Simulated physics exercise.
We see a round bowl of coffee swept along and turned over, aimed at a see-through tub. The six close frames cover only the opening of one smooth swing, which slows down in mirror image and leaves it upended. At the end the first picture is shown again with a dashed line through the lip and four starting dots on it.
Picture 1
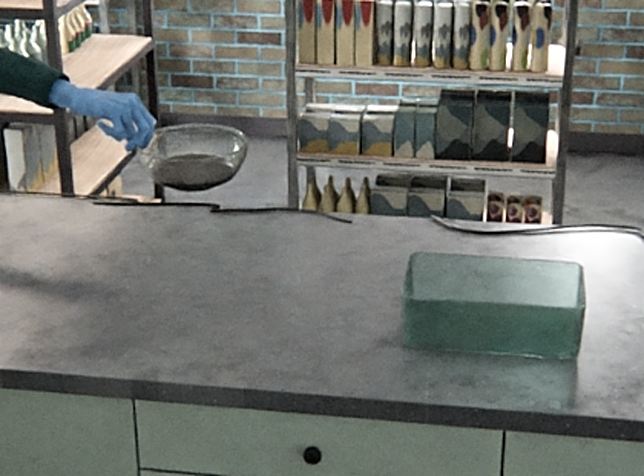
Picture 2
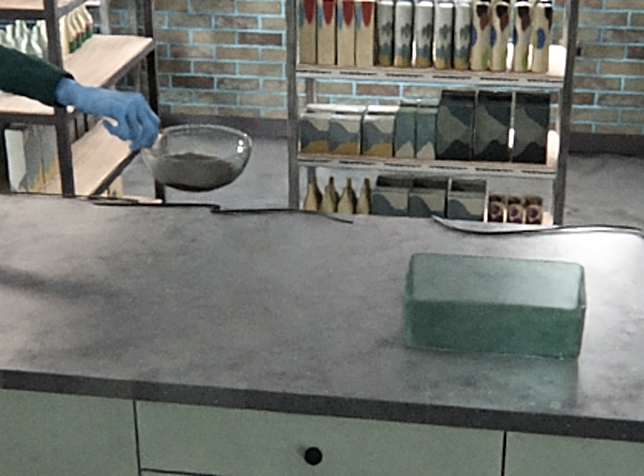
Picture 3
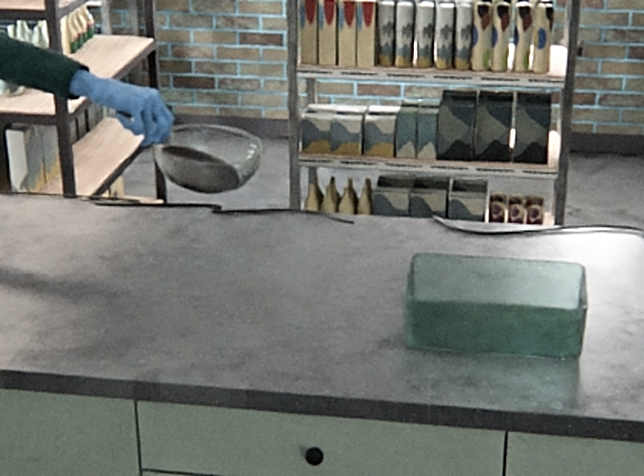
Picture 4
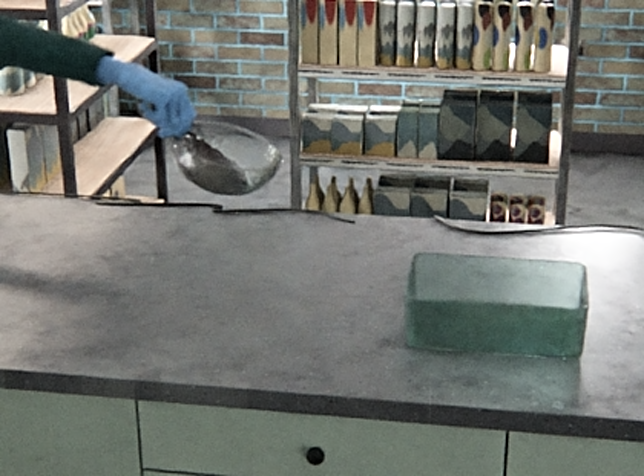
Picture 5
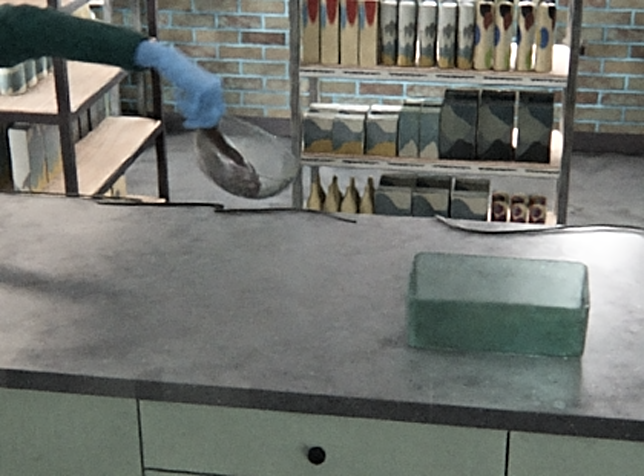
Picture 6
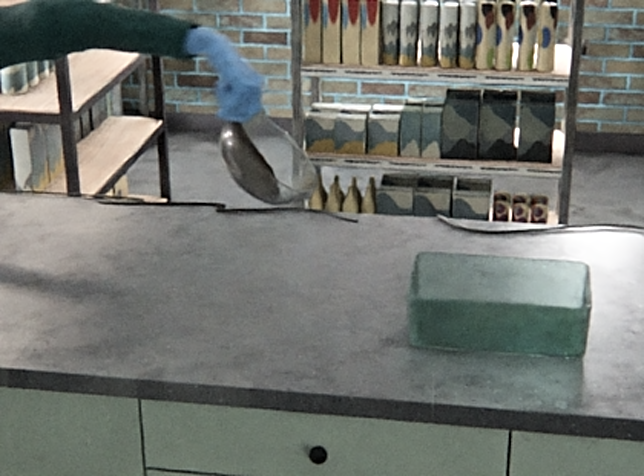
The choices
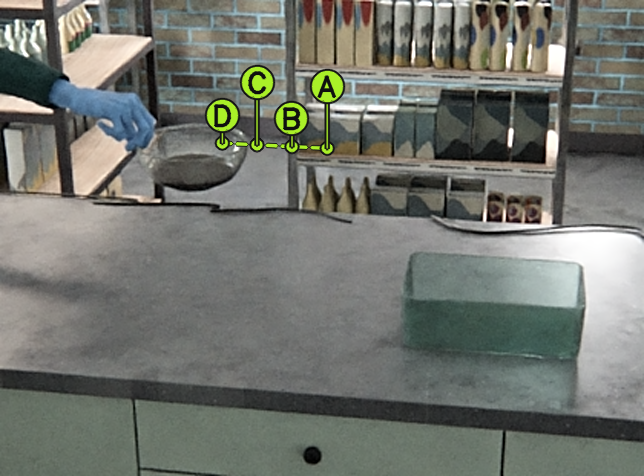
Round clear bowl of dark coffee moving right and tilting steeply in a blue-gloved hand, behind a counter holding a see-through tub.
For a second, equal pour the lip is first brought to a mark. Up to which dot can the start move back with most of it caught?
Take B.
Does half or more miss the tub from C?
Yes, that goes wrong.
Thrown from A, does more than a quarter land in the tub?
Yes, it does.
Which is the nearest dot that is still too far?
Here it is dot C.
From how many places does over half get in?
Two of them.
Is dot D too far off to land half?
Yes.
In lime, A at (327, 148); B at (291, 146); C at (257, 144); D at (222, 143).
If A is chosen, about 79 % lands in the tub, 6 % falls short and 15 % goes beside or beyond.
If B is chosen, about 68 % lands in the tub, 21 % falls short and 11 % goes beside or beyond.
If C is chosen, about 31 % lands in the tub, 65 % falls short and 4 % goes beside or beyond.
If D is chosen, about 3 % lands in the tub, 94 % falls short and 3 % goes beside or beyond.
